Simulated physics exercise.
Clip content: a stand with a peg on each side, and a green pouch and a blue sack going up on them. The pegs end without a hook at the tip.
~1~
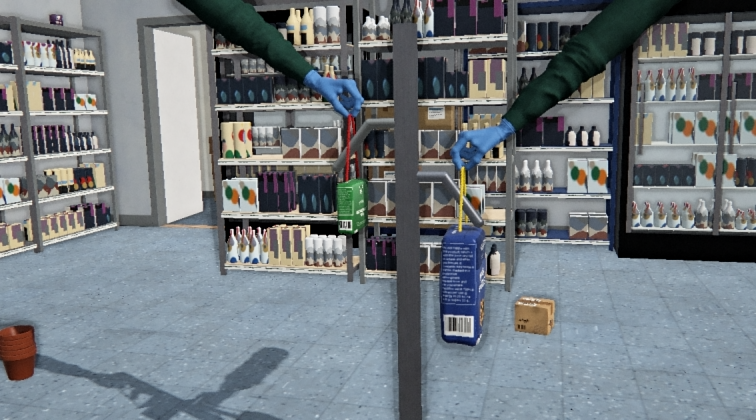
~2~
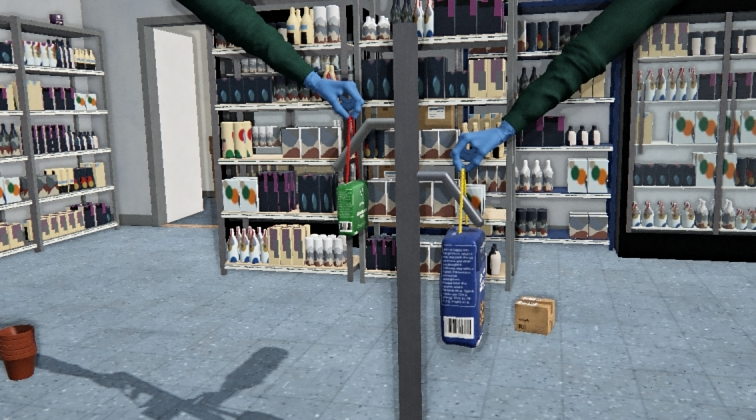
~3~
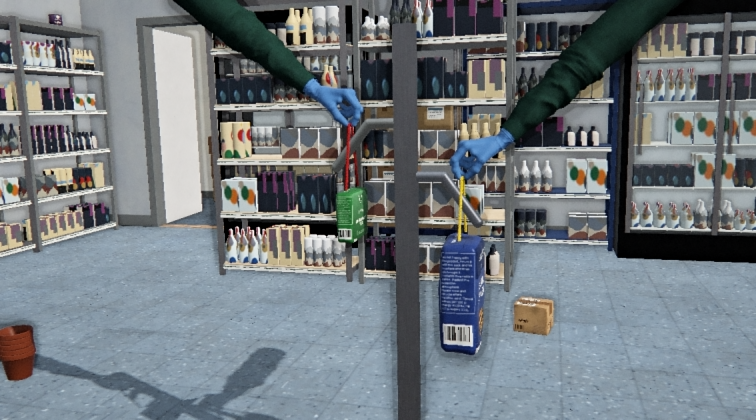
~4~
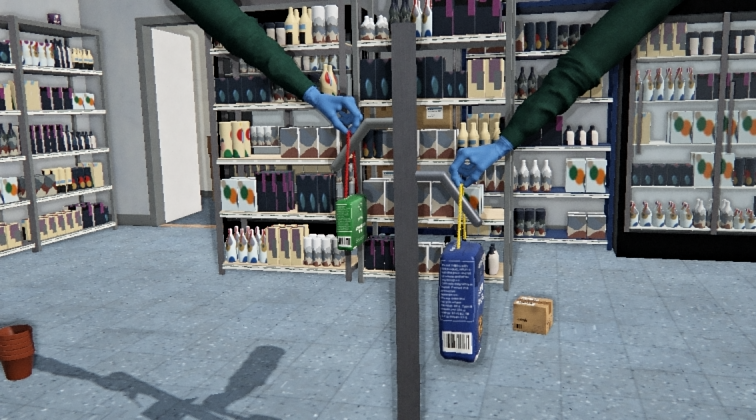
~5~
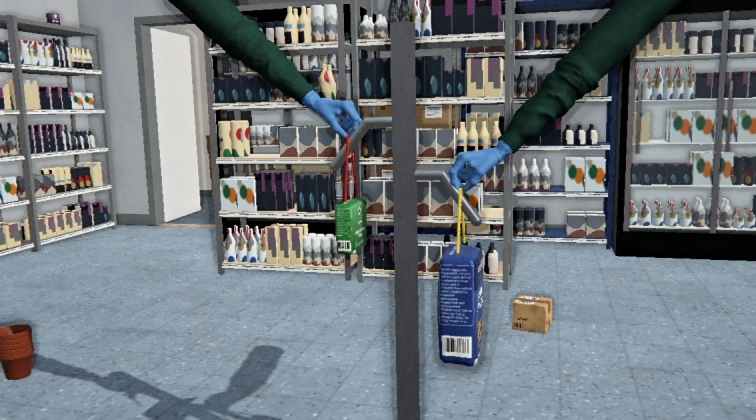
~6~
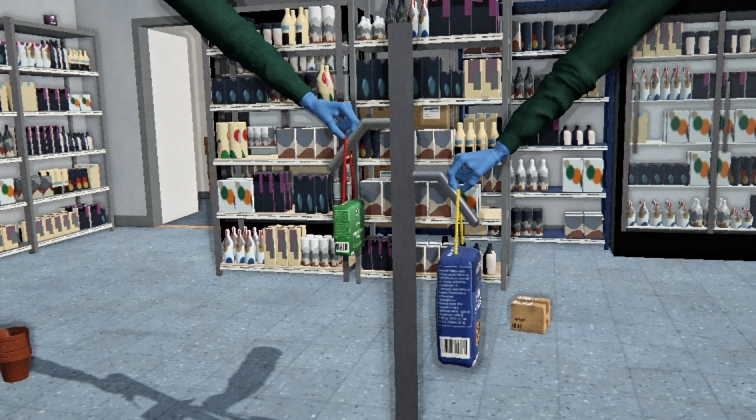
In a shop with stocked shelves, two blue-gloved hands slightly lowering a green pouch and a blue sack beside a stand's downward-sloping pegs.
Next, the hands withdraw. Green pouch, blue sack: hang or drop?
My prediction: The green pouch ends up off its peg. The blue sack ends up off its peg.
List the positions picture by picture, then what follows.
In the first picture, green pouch (353, 206); blue sack (463, 283); left peg tip (337, 167); right peg tip (479, 222).
In the second picture, green pouch (353, 207); blue sack (463, 285).
In the third picture, green pouch (353, 215); blue sack (462, 292).
In the fourth picture, green pouch (352, 222); blue sack (462, 300).
In the fifth picture, green pouch (352, 226); blue sack (461, 303).
In the sixth picture, green pouch (350, 227); blue sack (459, 304); left peg tip (333, 167), sloping steeply down; right peg tip (474, 222), sloping steeply down.
Then, 0.32 s past the final frame, green pouch falling near (353, 337); blue sack falling.
Then, 0.64 s past the final frame, green pouch on the floor; blue sack on the floor.
When it is over, green pouch on the floor; blue sack on the floor. The green pouch drops to the floor and the blue sack comes down.
